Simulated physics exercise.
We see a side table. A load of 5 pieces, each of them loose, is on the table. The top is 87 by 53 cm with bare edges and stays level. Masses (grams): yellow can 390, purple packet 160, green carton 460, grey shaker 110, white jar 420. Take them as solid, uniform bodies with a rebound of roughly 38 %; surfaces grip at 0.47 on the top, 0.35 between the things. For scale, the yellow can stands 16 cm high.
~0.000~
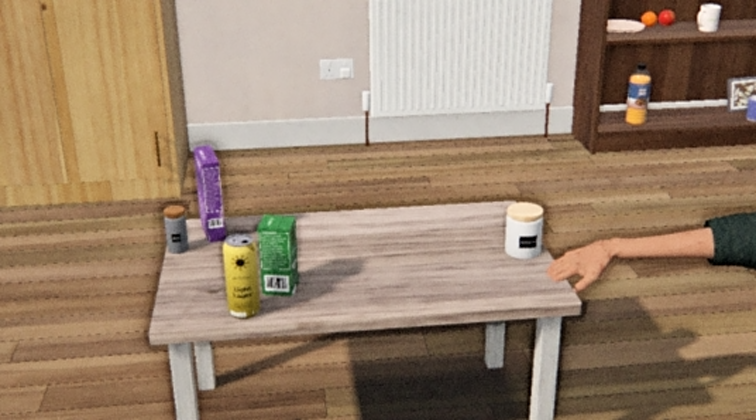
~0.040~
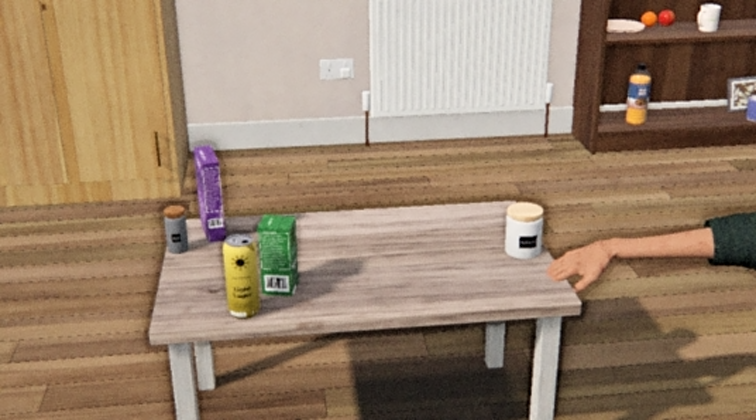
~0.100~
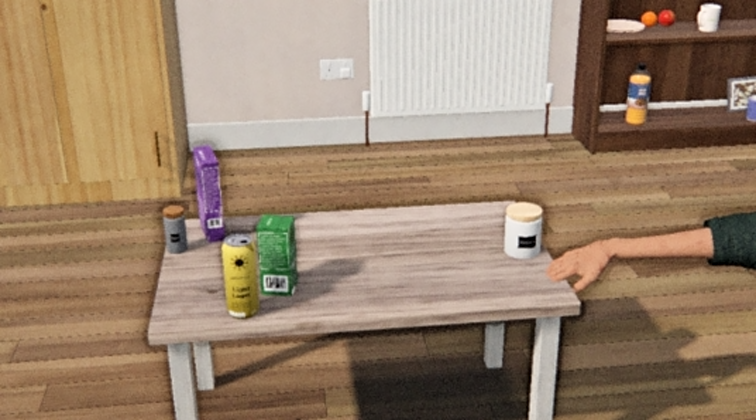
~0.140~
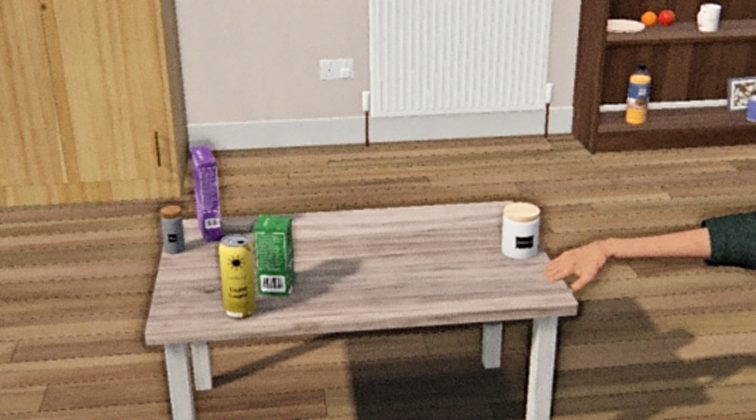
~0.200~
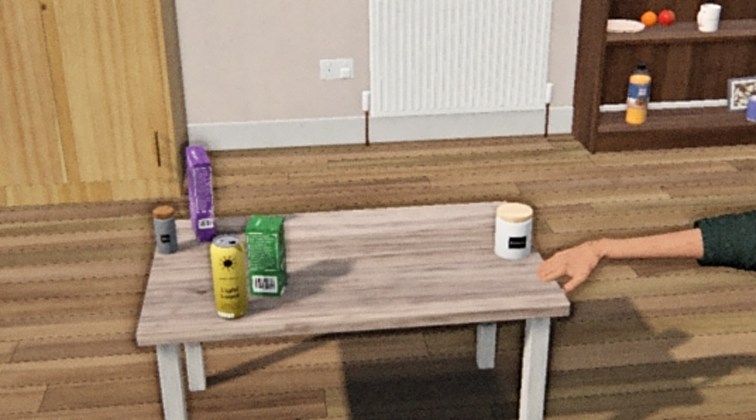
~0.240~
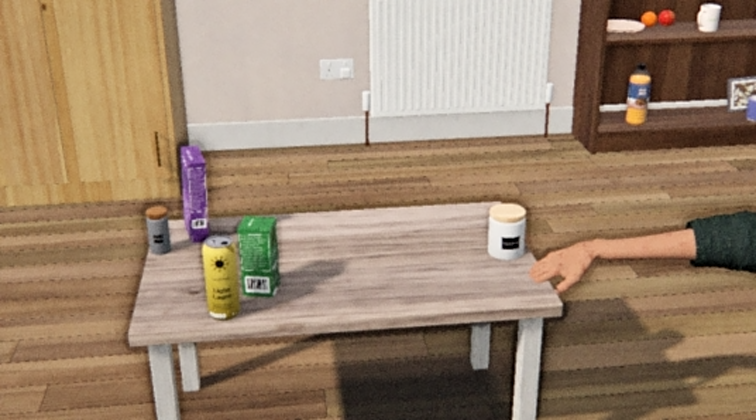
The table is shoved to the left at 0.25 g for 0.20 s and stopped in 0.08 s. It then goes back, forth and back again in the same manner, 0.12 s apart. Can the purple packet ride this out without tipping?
The purple packet falls over.
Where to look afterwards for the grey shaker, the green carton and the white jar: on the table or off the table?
The grey shaker ends off the table; the green carton ends on the table; the white jar ends on the table.
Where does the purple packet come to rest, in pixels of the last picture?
At about (194, 383).
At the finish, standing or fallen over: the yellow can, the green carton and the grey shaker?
The yellow can falls over; the green carton falls over; the grey shaker topples.
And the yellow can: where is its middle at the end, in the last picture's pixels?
At about (305, 305).
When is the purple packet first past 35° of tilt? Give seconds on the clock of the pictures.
Near 0.5 s.
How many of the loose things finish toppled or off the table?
4 of them.
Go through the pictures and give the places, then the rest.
The first frame shows purple packet (210, 194); yellow can (242, 278).
The second frame shows grey shaker (176, 230); white jar (524, 230).
The third frame shows yellow can (241, 278); green carton (278, 256).
The fourth frame shows table along by 1 cm; grey shaker (173, 230); white jar (521, 231).
The fifth frame shows table along by 2 cm; yellow can (230, 278); green carton (267, 257).
The sixth frame shows table along by 4 cm; purple packet (195, 194); grey shaker (159, 231).
After 0.74 s, purple packet and grey shaker now off the table; yellow can leaning 6°; green carton leaning 6°.
After 0.94 s, table along by 1 cm; yellow can leaning 40°; green carton leaning 16°.
After 1.14 s, table along by 7 cm; yellow can on its side; green carton leaning 31°.
After 1.64 s, yellow can on its side; green carton leaning 41°.
At rest (5.0 s), off the table and tipped over, purple packet and grey shaker; tipped over on the table, yellow can and green carton; white jar in place, give or take 5 cm. Seen from the same camera at the end, purple packet near (194, 383).
